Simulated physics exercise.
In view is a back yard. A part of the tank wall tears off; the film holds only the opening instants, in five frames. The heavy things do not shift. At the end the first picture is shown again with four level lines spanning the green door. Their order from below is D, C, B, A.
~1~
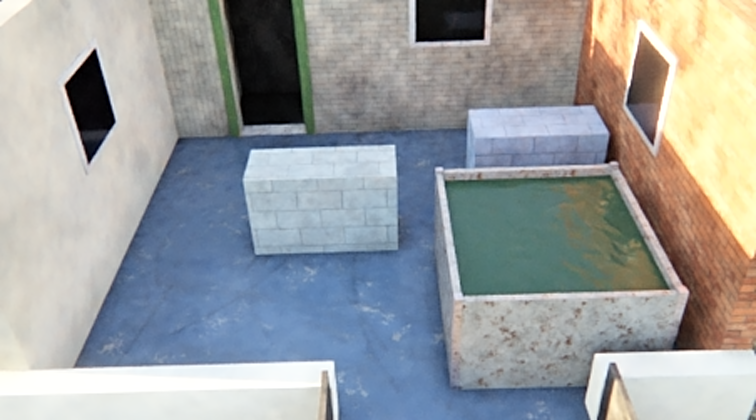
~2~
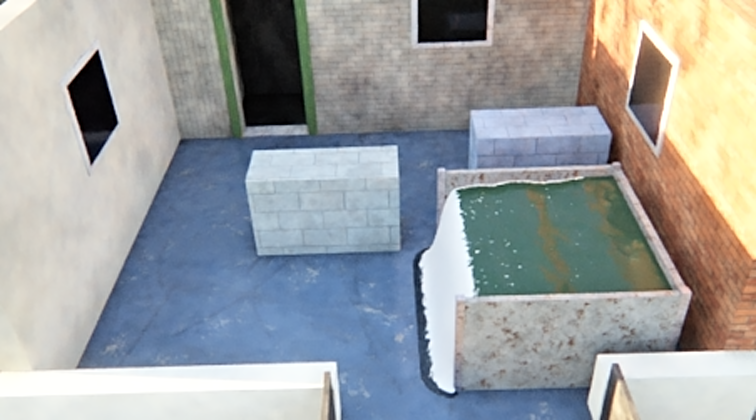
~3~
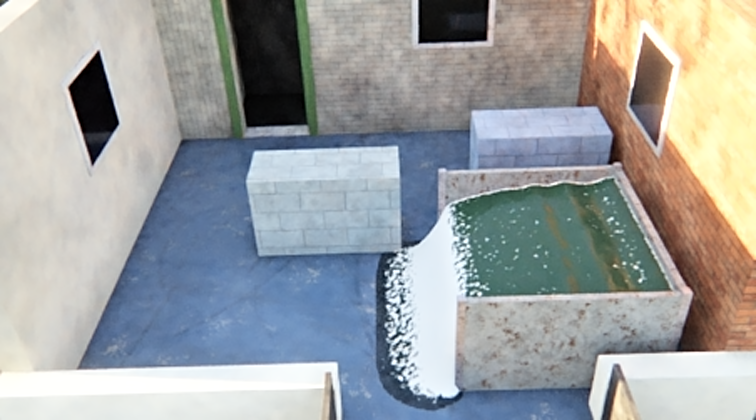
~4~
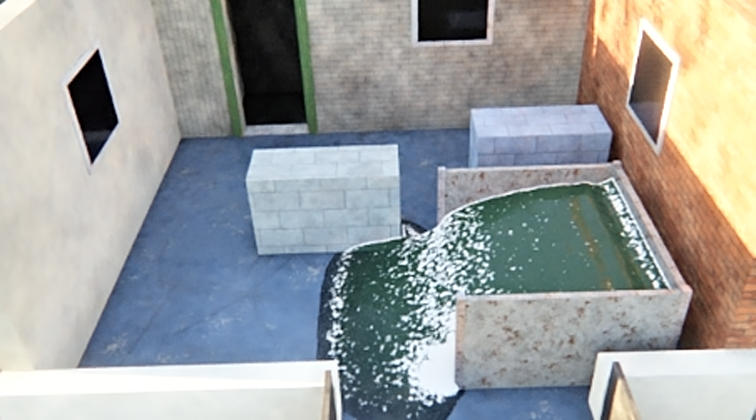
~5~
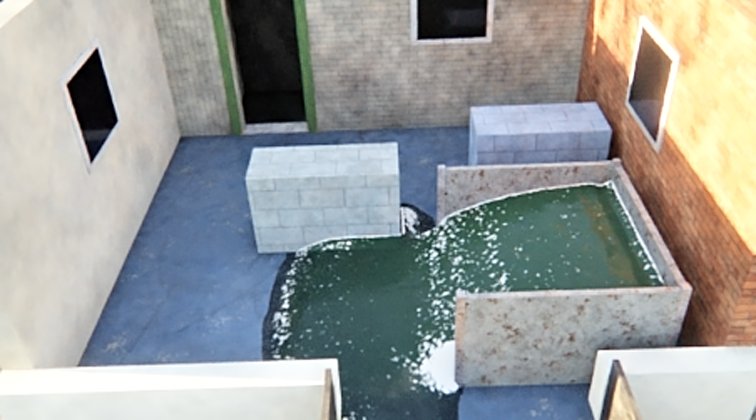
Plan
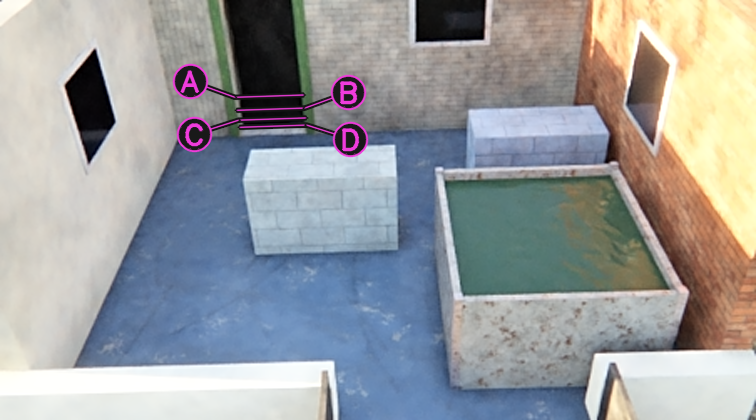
Green water in a stone tank pouring out through its open left side and spreading across the blue yard floor past a pale block wall.
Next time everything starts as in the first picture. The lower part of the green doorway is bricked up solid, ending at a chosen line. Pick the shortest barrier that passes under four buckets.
The answer is mark C.
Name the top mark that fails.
That would be D.
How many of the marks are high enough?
Three of the four.
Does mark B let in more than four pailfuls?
No, not at all.
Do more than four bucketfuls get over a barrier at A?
No, that is safe.
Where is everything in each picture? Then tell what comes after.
The first frame shows water in the tank at rest, its middle at (545, 232); foot of the green doorway at (274, 135); open gate at (464, 353).
The second frame shows front seen at (437, 318), 3 % of the ground wet.
The third frame shows front seen at (395, 253), 6 % of the ground wet.
The fourth frame shows front seen at (411, 228), 12 % of the ground wet.
The fifth frame shows front seen at (297, 253), 18 % of the ground wet.
On the marked copy, A at (269, 96); B at (270, 109); C at (272, 119); D at (273, 126); from the bottom up D, C, B, A.
With A, nothing gets over.
With B, nothing gets over.
With C, a bucket or two gets in.
With D, about 10 bucketfuls get in.
